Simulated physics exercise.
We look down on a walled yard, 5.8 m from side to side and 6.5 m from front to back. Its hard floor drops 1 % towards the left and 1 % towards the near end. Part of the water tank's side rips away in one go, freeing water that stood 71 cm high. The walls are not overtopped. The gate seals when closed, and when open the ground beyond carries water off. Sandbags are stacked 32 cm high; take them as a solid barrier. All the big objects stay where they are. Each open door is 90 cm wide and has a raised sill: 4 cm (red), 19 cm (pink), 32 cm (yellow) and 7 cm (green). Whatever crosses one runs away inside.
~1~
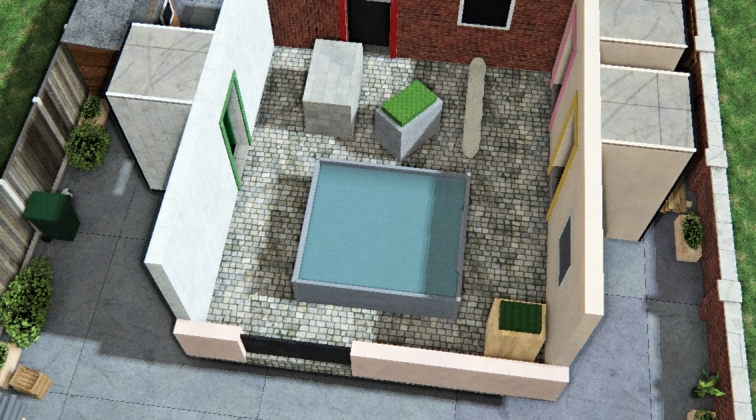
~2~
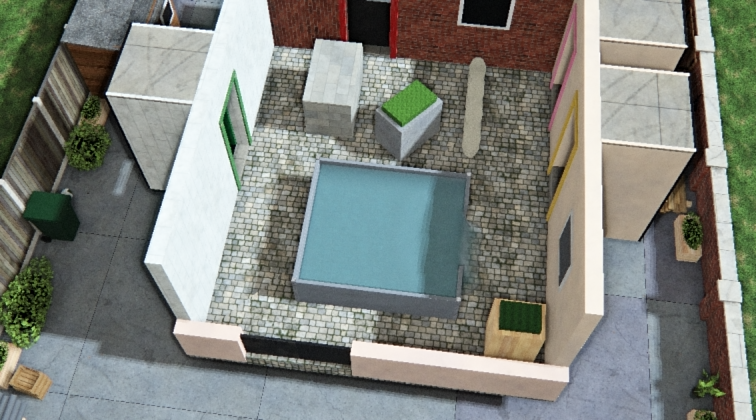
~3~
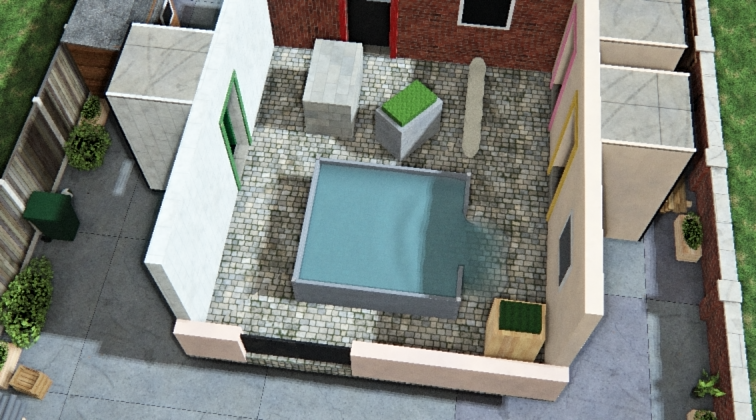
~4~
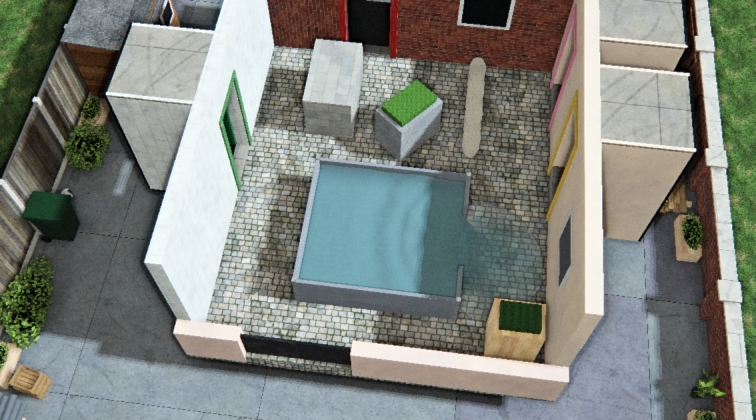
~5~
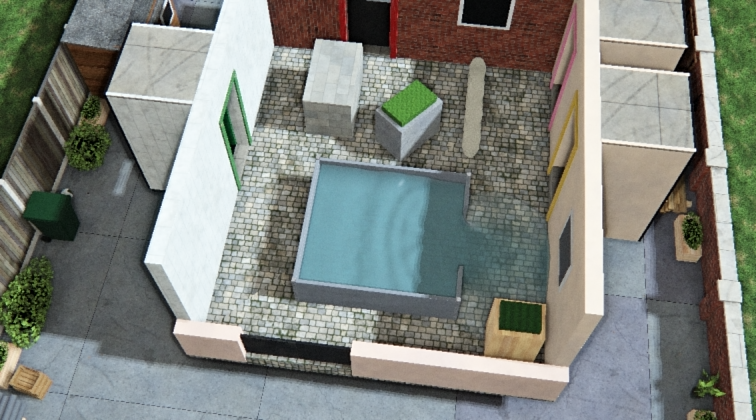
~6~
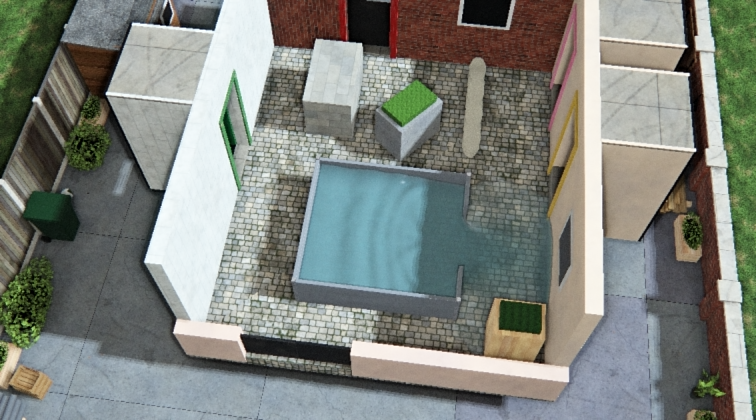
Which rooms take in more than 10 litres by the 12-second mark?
The water let in: At the red door it exceeds the limit; at the pink door it passes the limit; at the yellow door it keeps below the limit; at the green door it goes over the limit.
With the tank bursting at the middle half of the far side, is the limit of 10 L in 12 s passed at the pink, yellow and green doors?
Then: Pink below, yellow below, green over.
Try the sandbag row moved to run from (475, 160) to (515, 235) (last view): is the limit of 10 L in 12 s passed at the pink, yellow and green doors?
Then: Pink below, yellow below, green over.
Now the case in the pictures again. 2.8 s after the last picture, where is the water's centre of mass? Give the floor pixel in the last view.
At about (428, 238).
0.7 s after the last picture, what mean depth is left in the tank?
About 54 cm.
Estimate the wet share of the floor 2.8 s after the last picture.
About 50 per cent.
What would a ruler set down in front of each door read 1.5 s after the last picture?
In cm: Red 0, pink 6, yellow 24, green 0.
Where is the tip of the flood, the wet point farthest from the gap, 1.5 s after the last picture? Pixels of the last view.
At about (544, 77).
Then, 0.7 s after the last picture water covers 15 % of the floor and is deepest (50 cm) near (536, 327); red door not reached, pink door not reached, yellow door 22 cm at the sill, 0 L in, green door not reached.
Then, 1.5 s after the last picture water covers 30 % of the floor and is deepest (50 cm) near (526, 325); red door not reached, pink door 6 cm at the sill, 0 L in, yellow door 24 cm at the sill, 0 L in, green door not reached.
Then, 2.8 s after the last picture water covers 50 % of the floor and is deepest (36 cm) near (500, 73); red door 1 cm at the sill, 0 L in, pink door 16 cm at the sill, 0 L in, yellow door 19 cm at the sill, 0 L in, green door not reached.
Then, 6.3 s after the last picture water covers 85 % of the floor and is deepest (26 cm) near (489, 100); red door 1 cm at the sill, 0 L in, pink door 26 cm at the sill, 103 L in, yellow door 22 cm at the sill, 0 L in, green door 4 cm at the sill, 0 L in.
Then, 11.3 s after the last picture water covers 95 % of the floor and is deepest (20 cm) near (213, 339); red door 8 cm at the sill, 19 L in, pink door 11 cm at the sill, 121 L in, yellow door 14 cm at the sill, 0 L in, green door 13 cm at the sill, 120 L in.
